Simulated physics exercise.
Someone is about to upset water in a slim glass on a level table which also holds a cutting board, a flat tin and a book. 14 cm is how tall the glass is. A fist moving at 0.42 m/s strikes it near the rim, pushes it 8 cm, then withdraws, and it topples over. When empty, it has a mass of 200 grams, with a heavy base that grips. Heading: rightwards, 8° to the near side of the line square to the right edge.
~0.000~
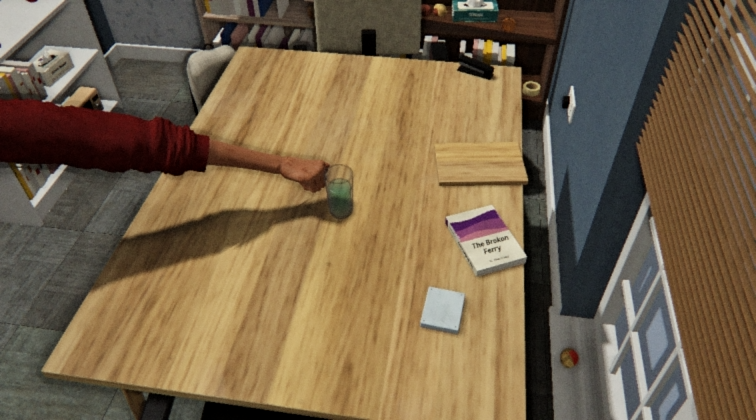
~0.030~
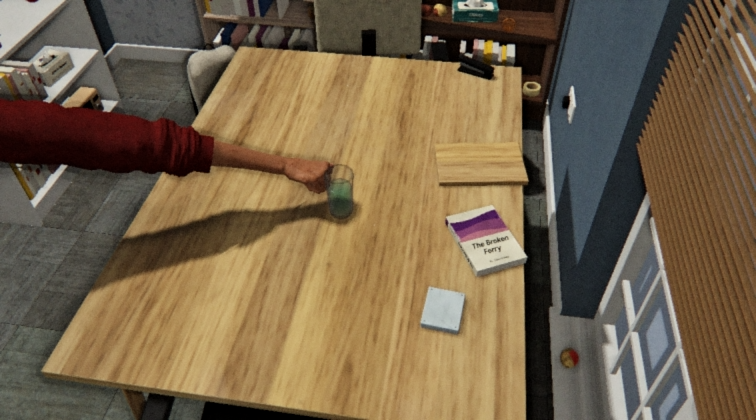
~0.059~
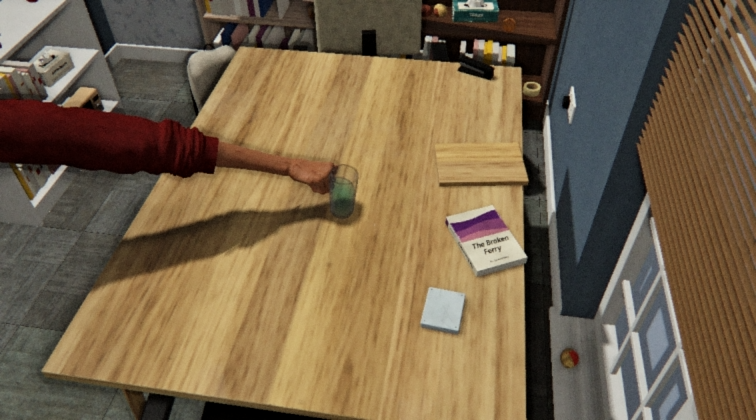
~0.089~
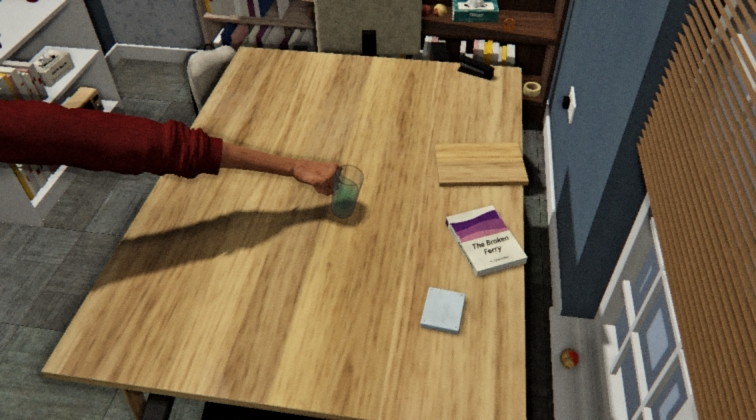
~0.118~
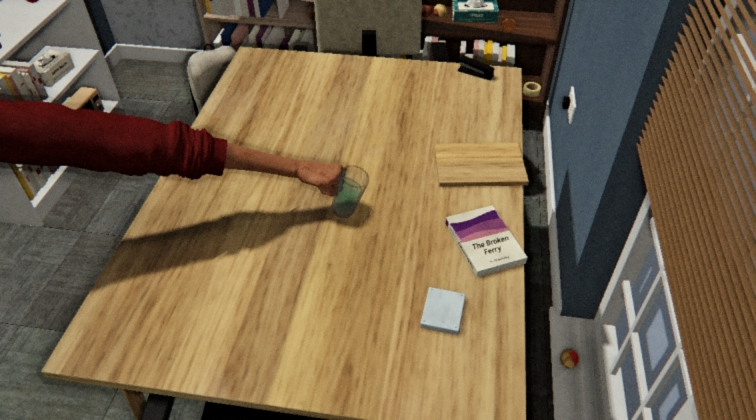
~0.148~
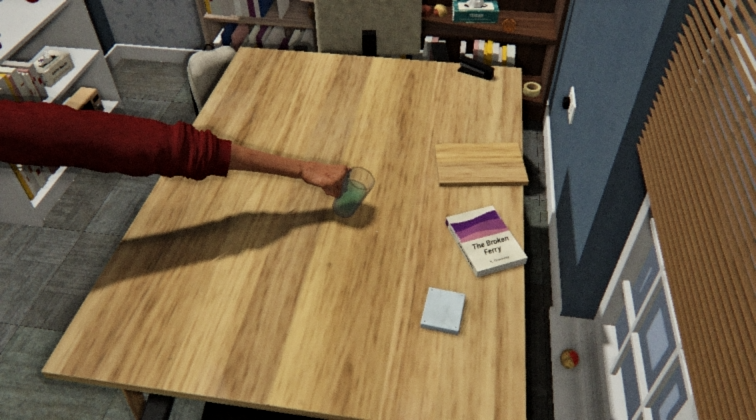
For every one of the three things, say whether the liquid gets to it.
The cutting board gets wet. The flat tin gets wet. The book gets wet.
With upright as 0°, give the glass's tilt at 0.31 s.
Angle: Around 64°.
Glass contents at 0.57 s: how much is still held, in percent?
Looks like close to 42 %.
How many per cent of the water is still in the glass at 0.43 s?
I'd go with close to 74 %.
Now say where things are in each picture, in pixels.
In the first frame, it leans 0°; the fist is at (315, 174); the water meets the walls at (327, 184) and (351, 187); the cutting board is at (480, 161); the flat tin is at (443, 308); the book is at (485, 236).
In the second frame, it leans 0°; the fist is at (320, 175); the water meets the walls at (328, 185) and (352, 187).
In the third frame, it leans 6°; the fist is at (324, 176); the water meets the walls at (332, 180) and (354, 189).
In the fourth frame, it leans 12°; the fist is at (329, 177); the water meets the walls at (336, 177) and (359, 190).
In the fifth frame, it leans 18°; the fist is at (333, 178); the water meets the walls at (338, 185) and (362, 190).
In the sixth frame, it leans 24°; the fist is at (338, 179); the water meets the walls at (340, 189) and (367, 190).
By 0.31 s the tilt is 65° and 100 per cent is in the glass, 0 has run off the table; wet so far, nothing.
By 0.43 s the tilt is 88° and 75 per cent is in the glass, 0 has run off the table; wet so far, book.
By 0.57 s the tilt is 88° and 41 per cent is in the glass, 0 has run off the table; wet so far, book.
By 0.81 s the tilt is 88° and 22 per cent is in the glass, 4 has run off the table; wet so far, cutting board, flat tin, book.
At rest 7 per cent is in the glass, 24 has run off the table; wet so far, cutting board, flat tin, book.
